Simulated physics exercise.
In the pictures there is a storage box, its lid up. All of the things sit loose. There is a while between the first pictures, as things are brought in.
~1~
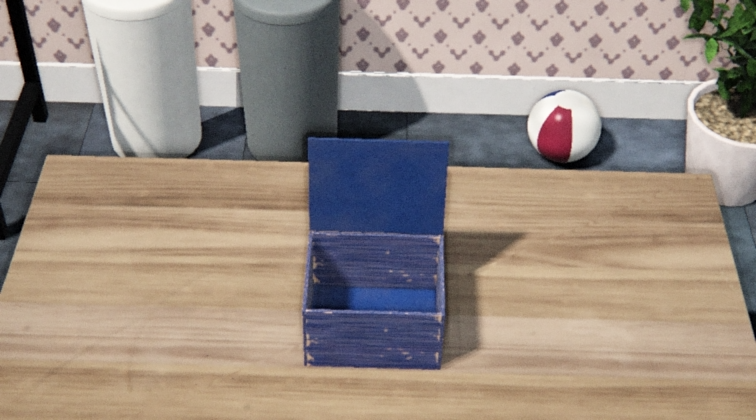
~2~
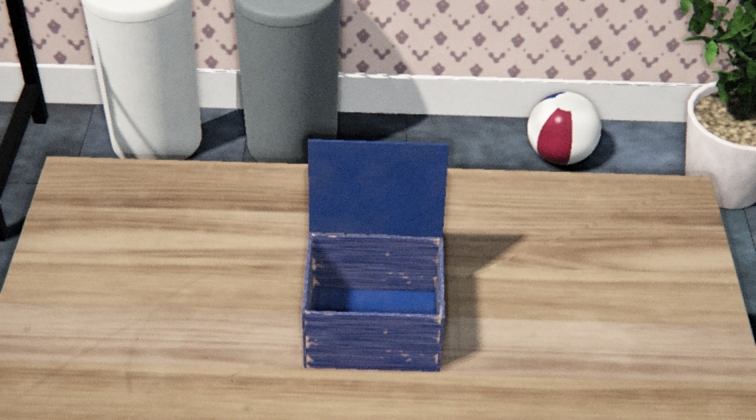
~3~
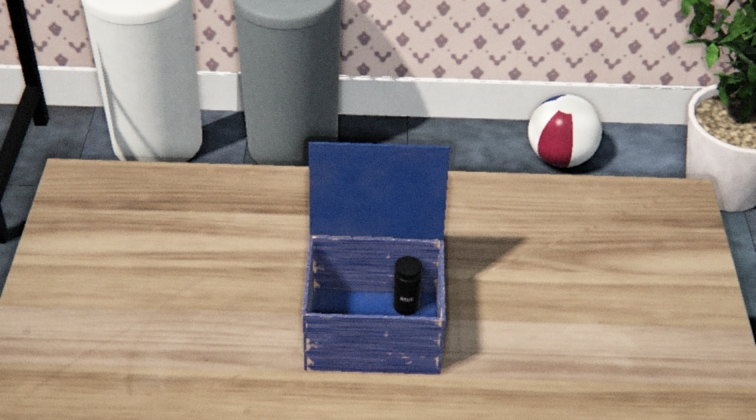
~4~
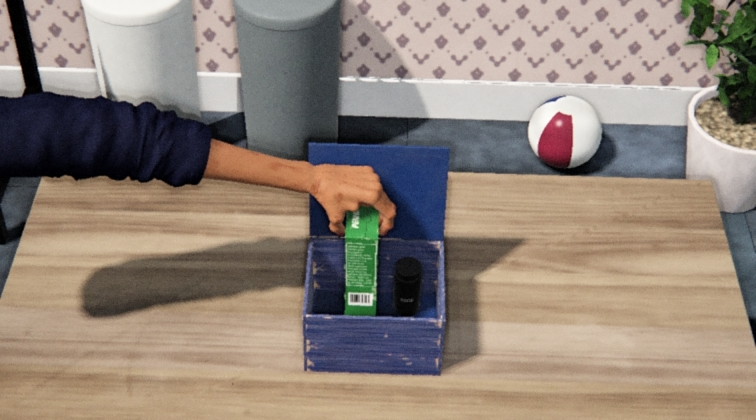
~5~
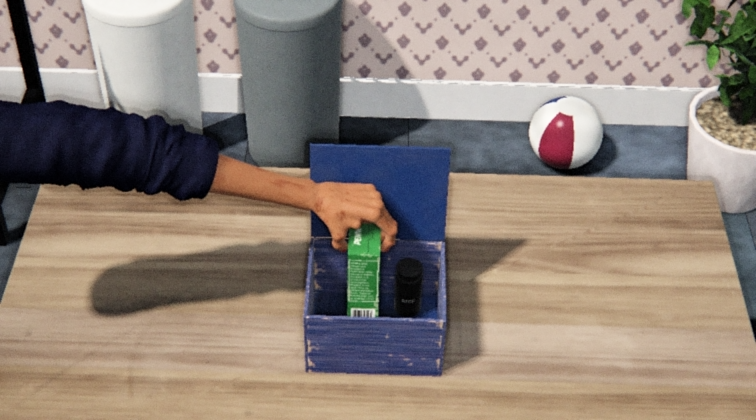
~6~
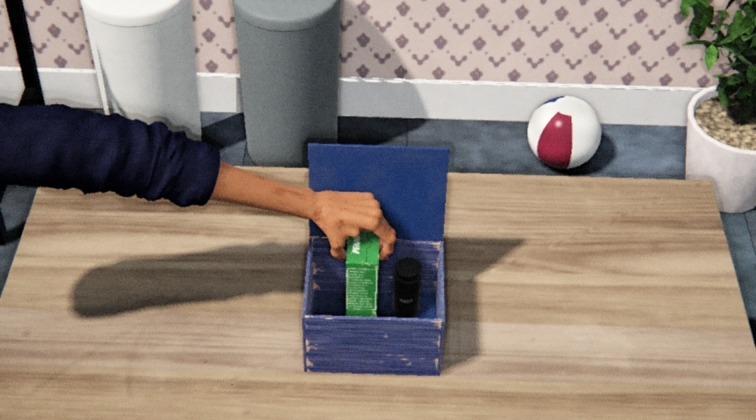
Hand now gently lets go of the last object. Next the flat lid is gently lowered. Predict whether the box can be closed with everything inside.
The box cannot be closed.
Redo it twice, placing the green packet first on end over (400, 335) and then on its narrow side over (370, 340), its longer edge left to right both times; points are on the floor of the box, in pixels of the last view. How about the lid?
Result of try one: A gap remains; result of try two: No gap.
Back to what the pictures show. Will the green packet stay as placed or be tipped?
At the finish the green packet goes crooked.
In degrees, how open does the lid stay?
Measured angle - around 35°.
Then, 1.20 s later than the last frame, lid starting down.
Then, 1.60 s later than the last frame, lid 64° above the rim.
Then, 2.10 s later than the last frame, lid 43° above the rim; green packet tilted by 17° near (362, 292).
Then, 3.00 s later than the last frame, lid 34° above the rim; green packet tilted by 27° near (362, 298).
When it is over, lid 34° above the rim; moved from the start, green packet; black shaker as before. End places, in pixels of the last picture, green packet near (362, 298).
